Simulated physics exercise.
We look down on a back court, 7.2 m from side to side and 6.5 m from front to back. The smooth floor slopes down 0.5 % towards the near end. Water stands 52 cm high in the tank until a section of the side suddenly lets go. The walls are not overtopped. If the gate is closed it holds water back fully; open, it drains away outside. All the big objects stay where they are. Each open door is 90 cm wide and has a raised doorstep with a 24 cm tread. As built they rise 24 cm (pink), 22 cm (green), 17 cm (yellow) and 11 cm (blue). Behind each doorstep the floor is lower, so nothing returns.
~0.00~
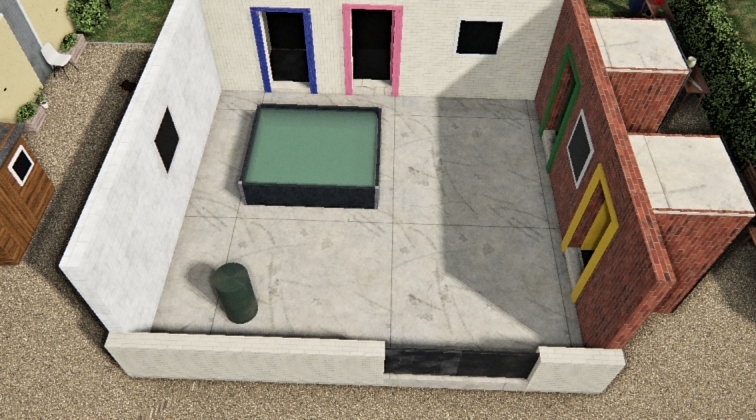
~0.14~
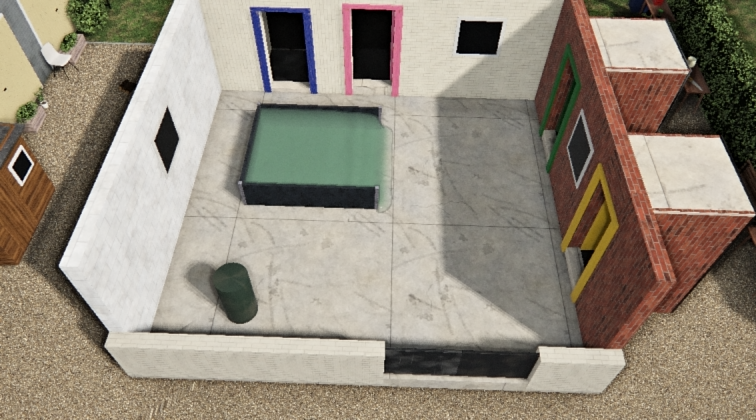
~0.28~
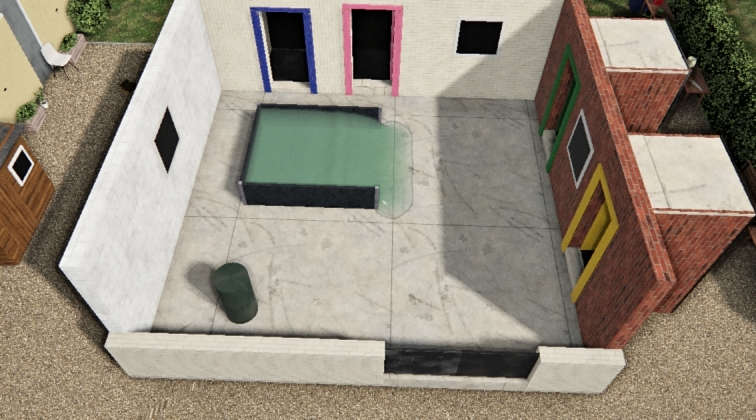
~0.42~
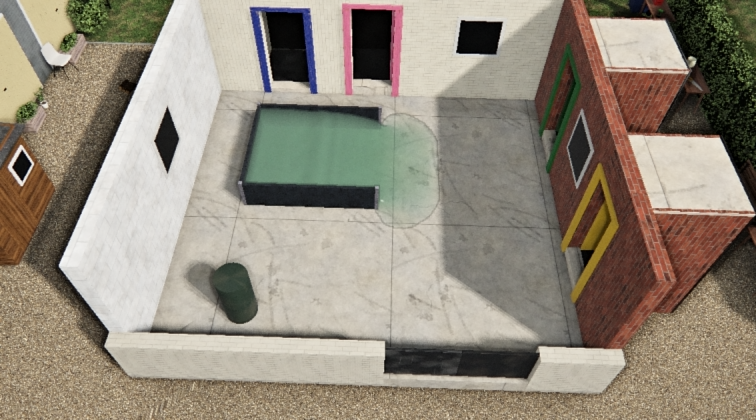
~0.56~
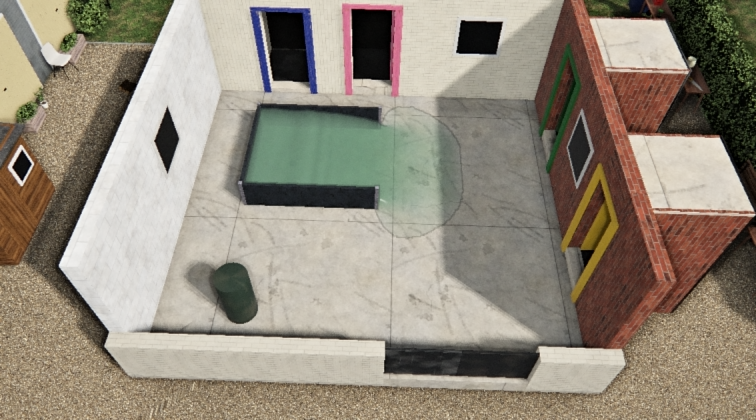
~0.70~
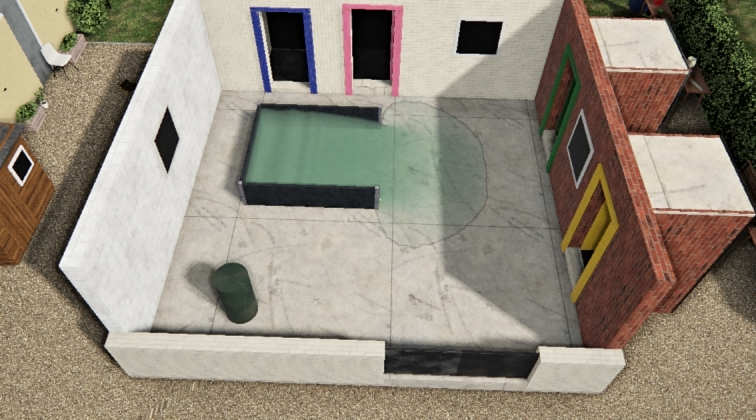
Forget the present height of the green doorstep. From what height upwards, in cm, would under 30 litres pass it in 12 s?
It would have to be roughly 21 cm high.
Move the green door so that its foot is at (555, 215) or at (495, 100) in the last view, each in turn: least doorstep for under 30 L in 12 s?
Roughly 18 and 18 cm.
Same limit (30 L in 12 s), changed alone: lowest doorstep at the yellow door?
Roughly 10.0 cm at yellow.
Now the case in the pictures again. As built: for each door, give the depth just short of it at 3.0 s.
In cm: Pink 1, green 26, yellow 17, blue 0.
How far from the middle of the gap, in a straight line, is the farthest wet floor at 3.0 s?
About 5.4 m.
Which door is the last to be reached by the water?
It is the blue one.
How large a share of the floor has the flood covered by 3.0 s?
About 45 per cent.
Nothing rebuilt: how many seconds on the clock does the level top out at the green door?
Near 3.4 s.
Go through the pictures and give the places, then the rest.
The first frame shows the tank at (315, 146) is whole and still, 52 cm deep; the green door at (557, 117) is dry.
In the second frame, the front is at (386, 206), 0.2 m from the gap at (377, 161); 0.4 m2 of floor is wet, 52 cm left at the back.
In the third frame, the front is at (407, 204), 0.6 m from the gap at (377, 162); 1.4 m2 of floor is wet, 52 cm left at the back.
In the fourth frame, water pours out at (377, 162) and has run 1.2 m, to (434, 201); about 8 cm deep outside, 52 cm at the back.
In the fifth frame, the front is at (458, 194), 1.6 m from the gap at (377, 162); 4.5 m2 of floor is wet, 52 cm left at the back.
In the sixth frame, water pours out at (377, 162) and has run 2.2 m, to (482, 166); about 6 cm deep outside, 52 cm at the back; 1.4 m in a straight line remain to the green door at (557, 117).
After 1.4 s water covers 35 % of the floor, deepest (24 cm) near (383, 192); 21 cm at the green door, 0 litres in over its 22 cm doorstep.
After 3.0 s water covers 45 % of the floor, deepest (32 cm) near (532, 127); 26 cm at the green door, 11 litres in over its 22 cm doorstep.
After 12.0 s water covers 100 % of the floor, deepest (14 cm) near (179, 237); 4 cm at the green door, 22 litres in over its 22 cm doorstep.
At the green door as built, the water arrived by 1.2 s and peaked near 27 cm at 3.4 s.
Run again over the same 12 s with other heights there, 52 litres in over 19 cm, 4 litres over 25.5 cm. The limit of 30 litres is kept from about 21 cm up.
